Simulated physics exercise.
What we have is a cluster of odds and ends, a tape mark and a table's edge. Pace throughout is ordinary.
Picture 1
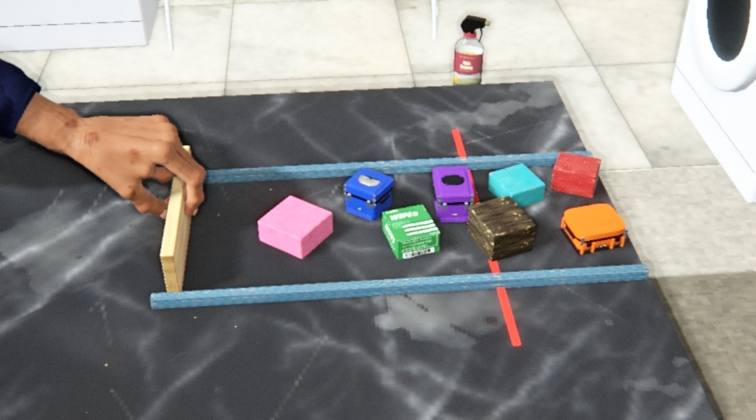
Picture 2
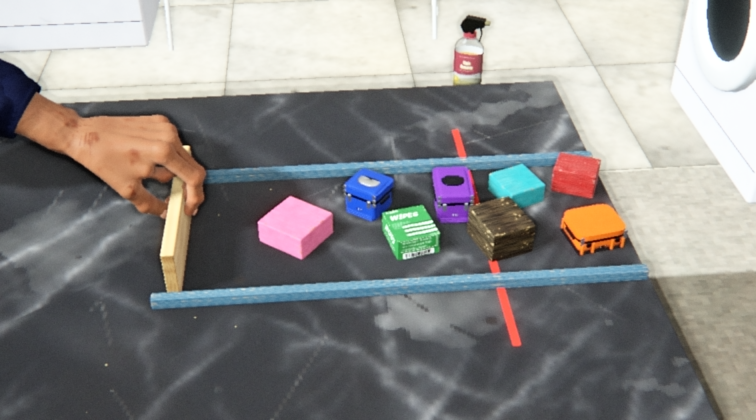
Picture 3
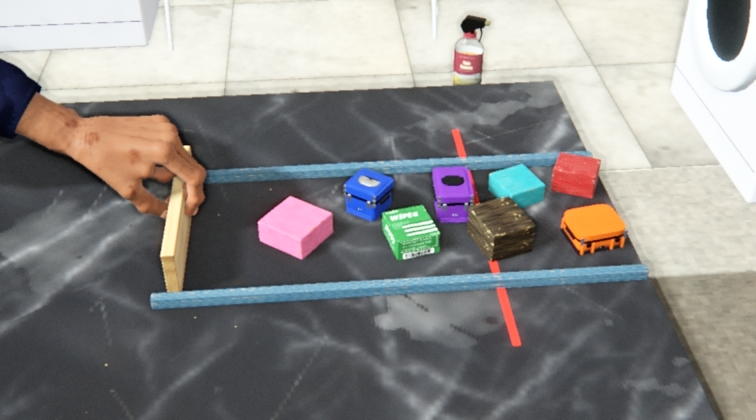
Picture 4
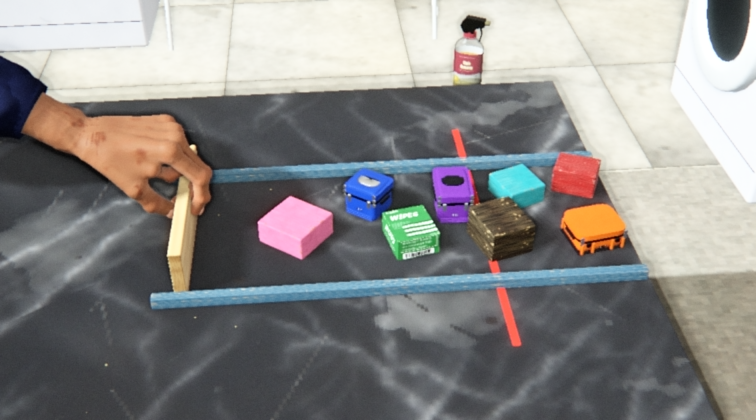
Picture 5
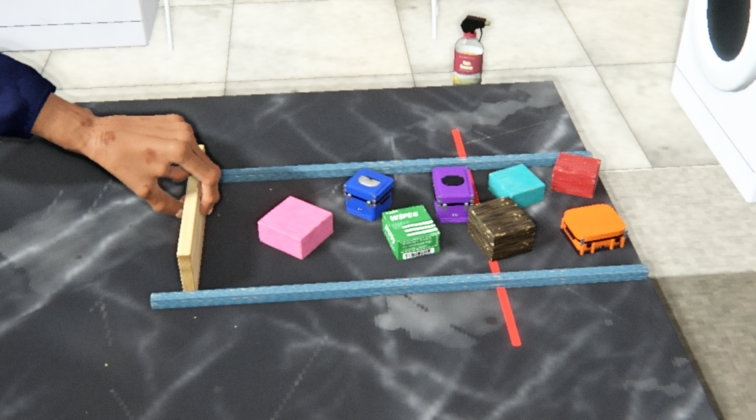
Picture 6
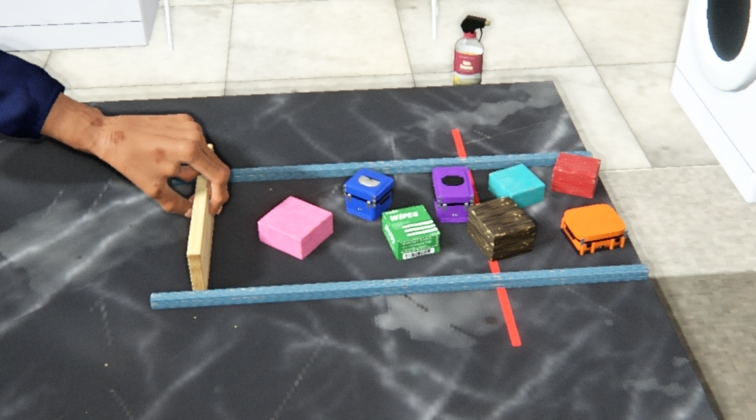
The footage shows a hand holding a wooden board upright between two blue rails on a dark marbled tabletop, then sliding it slightly right toward a pink block, while the colourful blocks and cases around a red tape line stay still.
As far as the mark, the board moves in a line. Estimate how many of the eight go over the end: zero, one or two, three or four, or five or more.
My estimate: One or two.
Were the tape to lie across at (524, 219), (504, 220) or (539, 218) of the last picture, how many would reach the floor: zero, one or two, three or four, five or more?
Three or four; one or two; three or four.
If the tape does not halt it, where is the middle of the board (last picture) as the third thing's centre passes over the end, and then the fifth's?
At (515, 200) for the third, at (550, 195) for the fifth.
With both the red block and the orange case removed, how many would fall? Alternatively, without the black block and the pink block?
That gives 0 for the first pair taken away and 0 for the second.
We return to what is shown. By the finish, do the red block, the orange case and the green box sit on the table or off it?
The red block leaves the top. The orange case leaves the top. The green box keeps its spot.
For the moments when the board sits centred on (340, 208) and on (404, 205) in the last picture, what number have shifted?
Tally: 3; 5.
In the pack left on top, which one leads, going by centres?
Answer: The black block.
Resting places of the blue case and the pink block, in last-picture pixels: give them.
Final positions: Near (492, 180); near (507, 208).
Early on, none off yet; red block at rest near (576, 175); orange case at rest near (593, 230); turquoise block at rest near (516, 187).
Finally, the number that fall off is one or two; lost, orange case and red block.
